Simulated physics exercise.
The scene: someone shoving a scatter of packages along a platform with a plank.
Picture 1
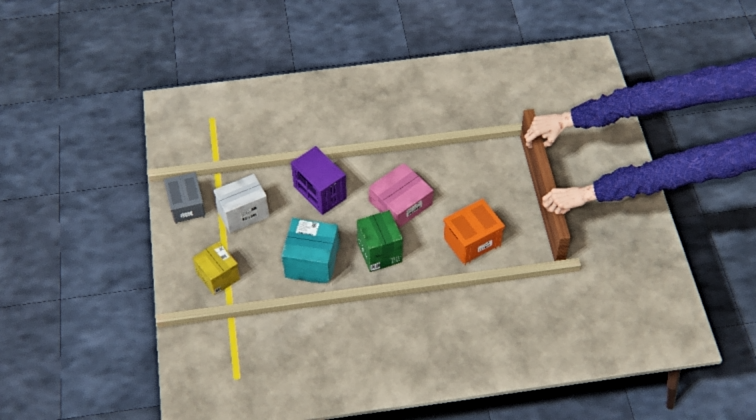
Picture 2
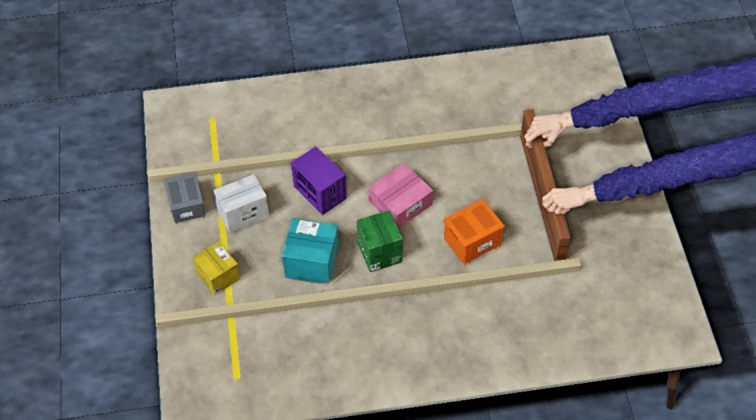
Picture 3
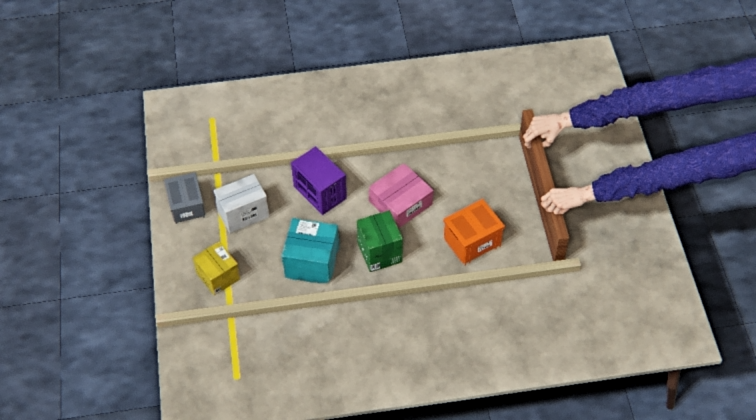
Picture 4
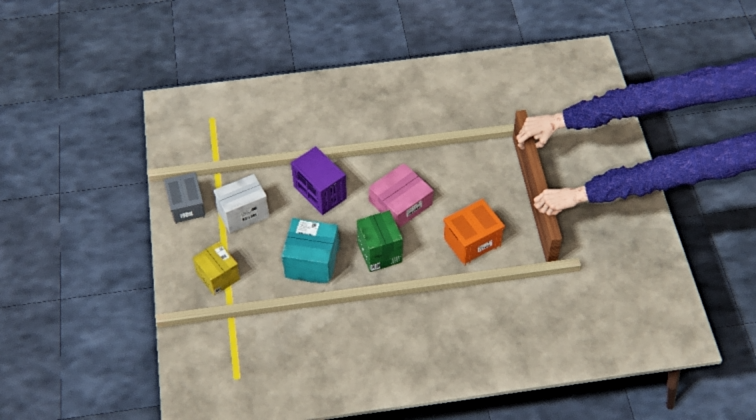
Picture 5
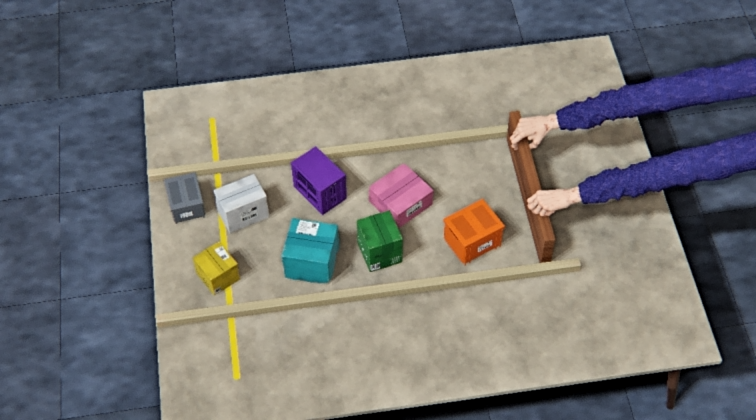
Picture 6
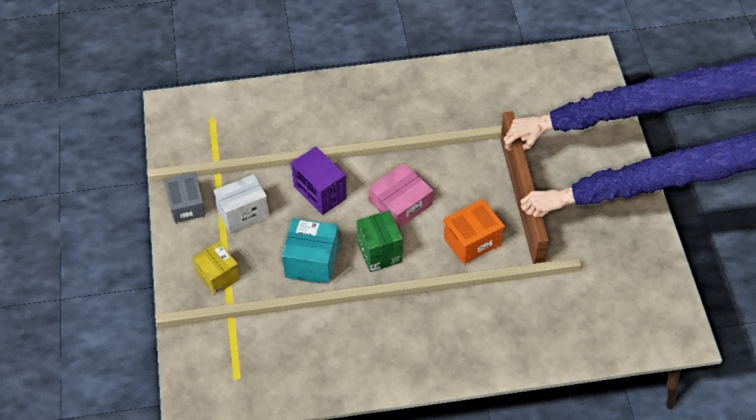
On a speckled tabletop between two pale rails, eight coloured packages sit scattered, some near a yellow line at the left, while two purple-sleeved hands grip a wooden plank at the right. The plank stays still at first, then the hands slide it slightly left toward the orange package, and the packages remain unmoved.
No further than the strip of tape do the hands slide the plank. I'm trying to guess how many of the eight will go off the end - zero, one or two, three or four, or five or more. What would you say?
I would say three or four.
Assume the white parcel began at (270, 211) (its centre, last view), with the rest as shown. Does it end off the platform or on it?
Set there, the object goes off the end.
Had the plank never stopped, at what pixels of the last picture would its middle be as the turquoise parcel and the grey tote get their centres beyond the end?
Turquoise parcel over the end: About (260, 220). Grey tote over the end: About (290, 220).
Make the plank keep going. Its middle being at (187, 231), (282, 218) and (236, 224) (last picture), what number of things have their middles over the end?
Going through the three places, I get 6, 2 and 4.
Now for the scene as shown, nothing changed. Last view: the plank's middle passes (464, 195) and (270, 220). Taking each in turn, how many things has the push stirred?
First 1 and then 8.
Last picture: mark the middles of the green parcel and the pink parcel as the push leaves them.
Listed as asked: First (159, 269), and then (197, 212).
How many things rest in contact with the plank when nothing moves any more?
I count 2 of them.
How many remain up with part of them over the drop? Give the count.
Overhang count: 2.
Soon after, none off yet; grey tote at rest near (185, 198); yellow parcel at rest near (217, 269); white parcel at rest near (242, 204).
At rest, the number that fall off is three or four; fallen, turquoise parcel, white parcel, yellow parcel and grey tote.
